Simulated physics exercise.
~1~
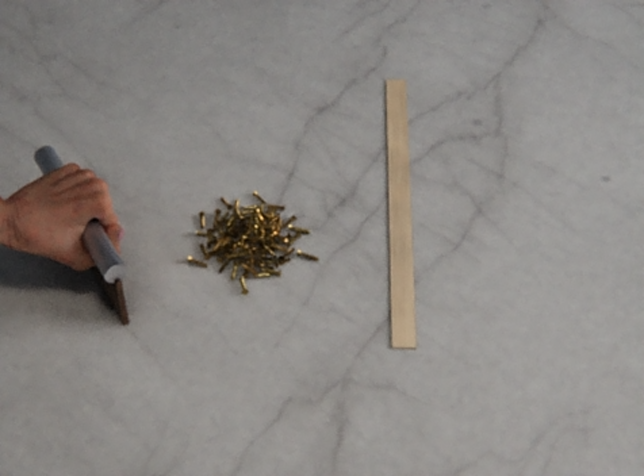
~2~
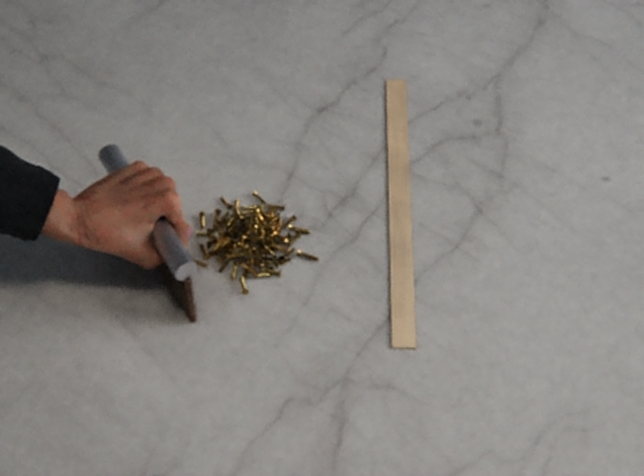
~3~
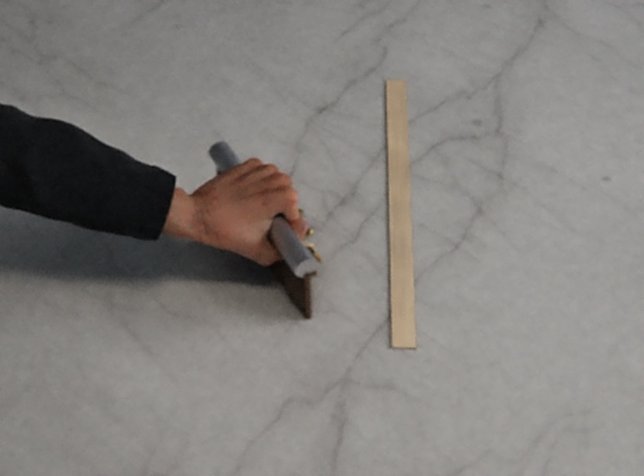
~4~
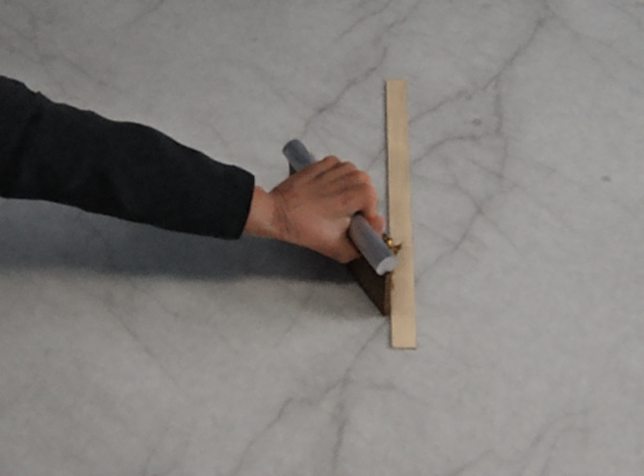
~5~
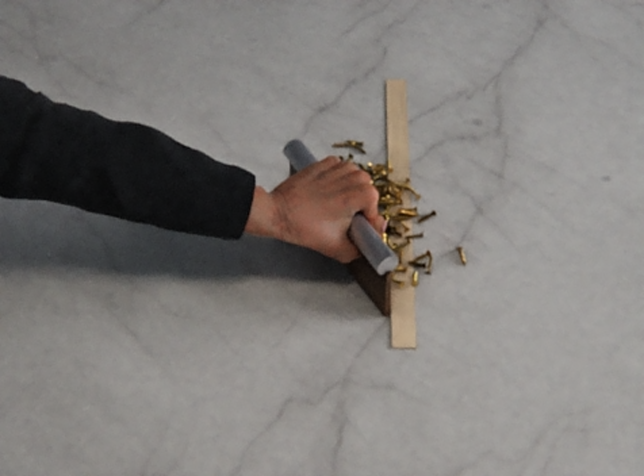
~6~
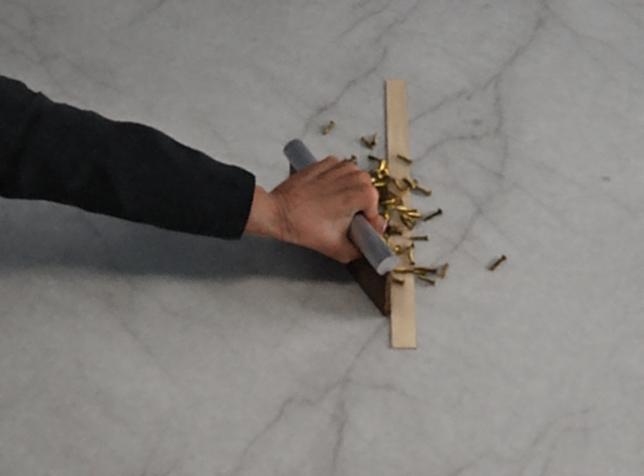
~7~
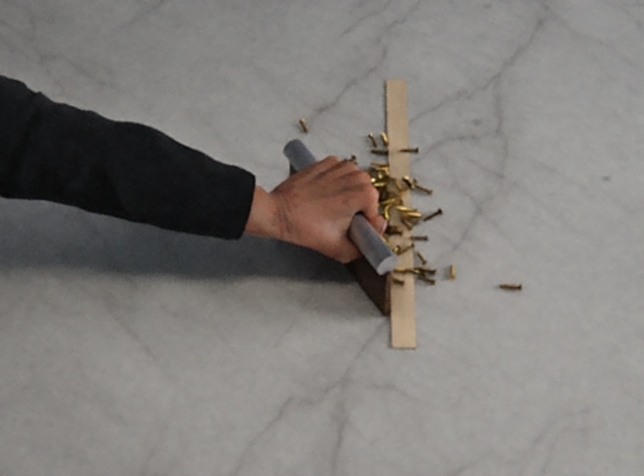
On a grey marbled surface, a hand scrapes brass-coloured screws rightwards, scattering them around a pale strip.
